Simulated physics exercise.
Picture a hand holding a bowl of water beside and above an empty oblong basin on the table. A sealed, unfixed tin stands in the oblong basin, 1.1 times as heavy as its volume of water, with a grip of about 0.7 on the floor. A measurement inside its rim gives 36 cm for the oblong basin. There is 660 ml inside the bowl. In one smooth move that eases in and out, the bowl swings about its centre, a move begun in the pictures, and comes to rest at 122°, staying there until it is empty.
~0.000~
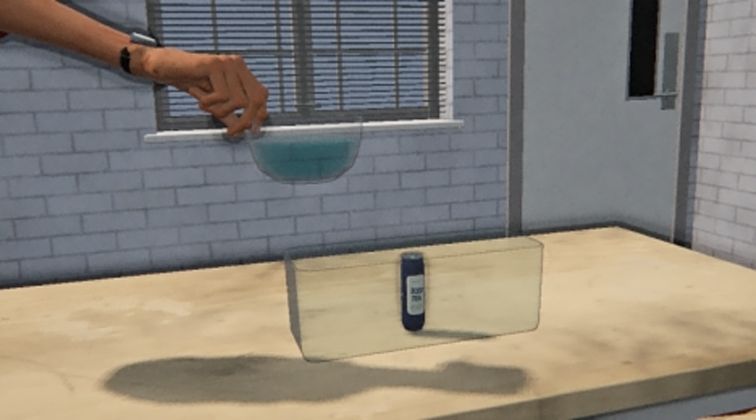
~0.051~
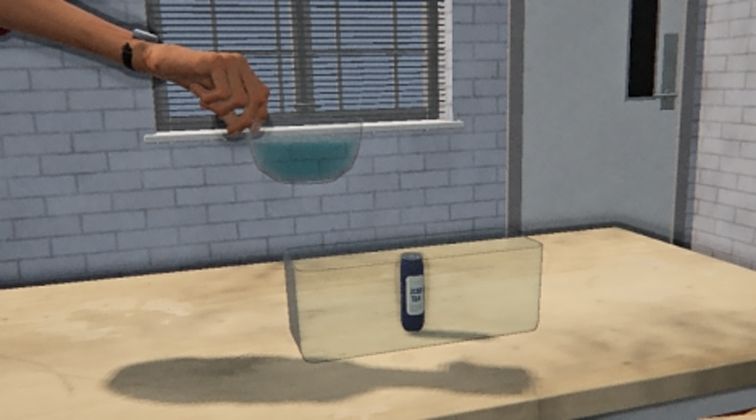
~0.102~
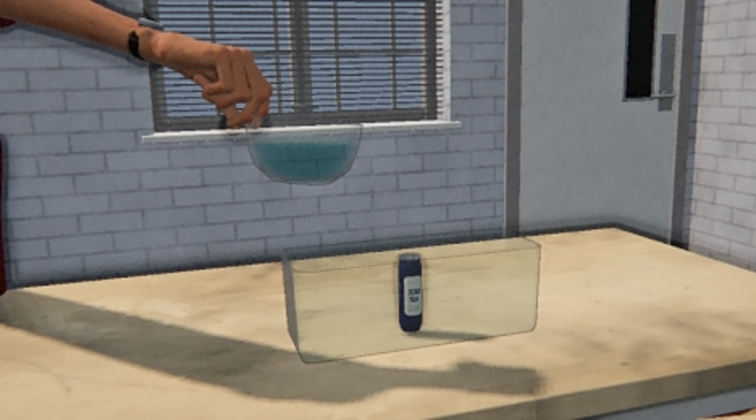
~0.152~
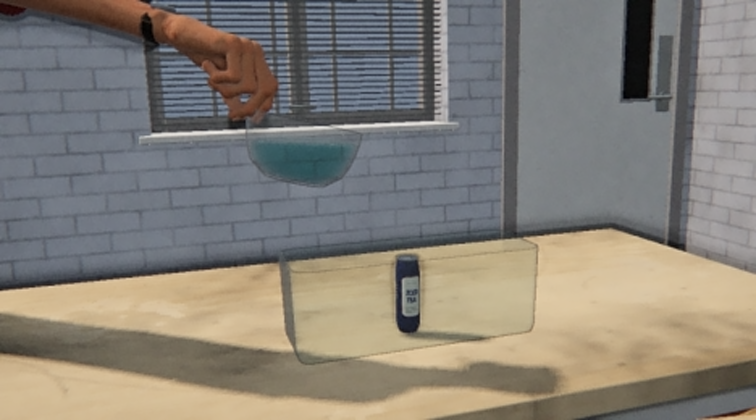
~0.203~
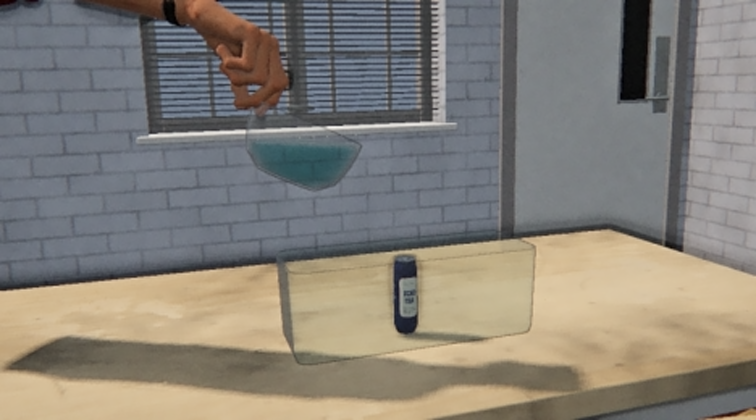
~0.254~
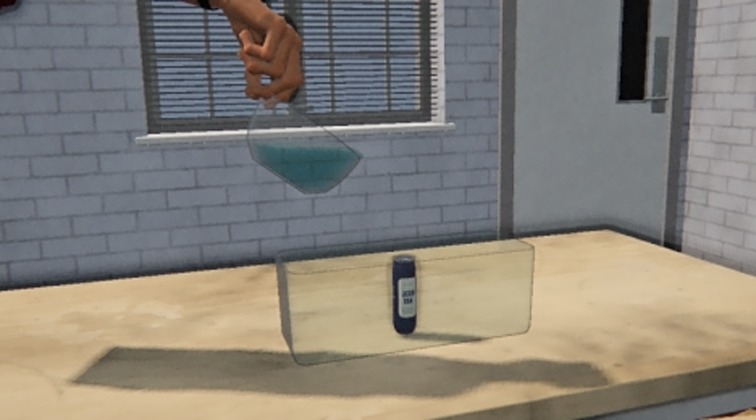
A hand tilts a clear bowl of blue-green liquid rightward above a glass basin.
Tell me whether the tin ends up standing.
Looks like it will overturn.
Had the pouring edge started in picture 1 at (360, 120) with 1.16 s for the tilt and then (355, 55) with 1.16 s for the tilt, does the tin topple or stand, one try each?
Try 1: Still standing; try 2: Still standing.
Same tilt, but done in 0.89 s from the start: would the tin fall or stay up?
Result: Tin still standing.
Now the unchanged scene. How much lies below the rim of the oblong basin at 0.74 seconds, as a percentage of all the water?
Reading: Approx. 98 %.
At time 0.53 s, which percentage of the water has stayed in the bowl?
I'd put it near 12 percent.
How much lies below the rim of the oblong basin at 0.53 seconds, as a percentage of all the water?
Some 48 per cent.
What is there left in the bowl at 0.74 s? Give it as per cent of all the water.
Close to 0 percent of the whole amount.
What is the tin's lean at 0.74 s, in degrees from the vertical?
I'd put it at close to 10 degrees off upright.
After 0.53 s the tilt is 108° and 12 per cent is still to pour; the tin stands where it began.
After 0.74 s the tilt is 122° and 0 per cent is still to pour; the tin leans 11°.
After 0.95 s the tilt is 122° and 0 per cent is still to pour; the tin leans 28°.
After 1.18 s the tilt is 122° and 0 per cent is still to pour; the tin lies on its side.
In the end the tin lies on its side.
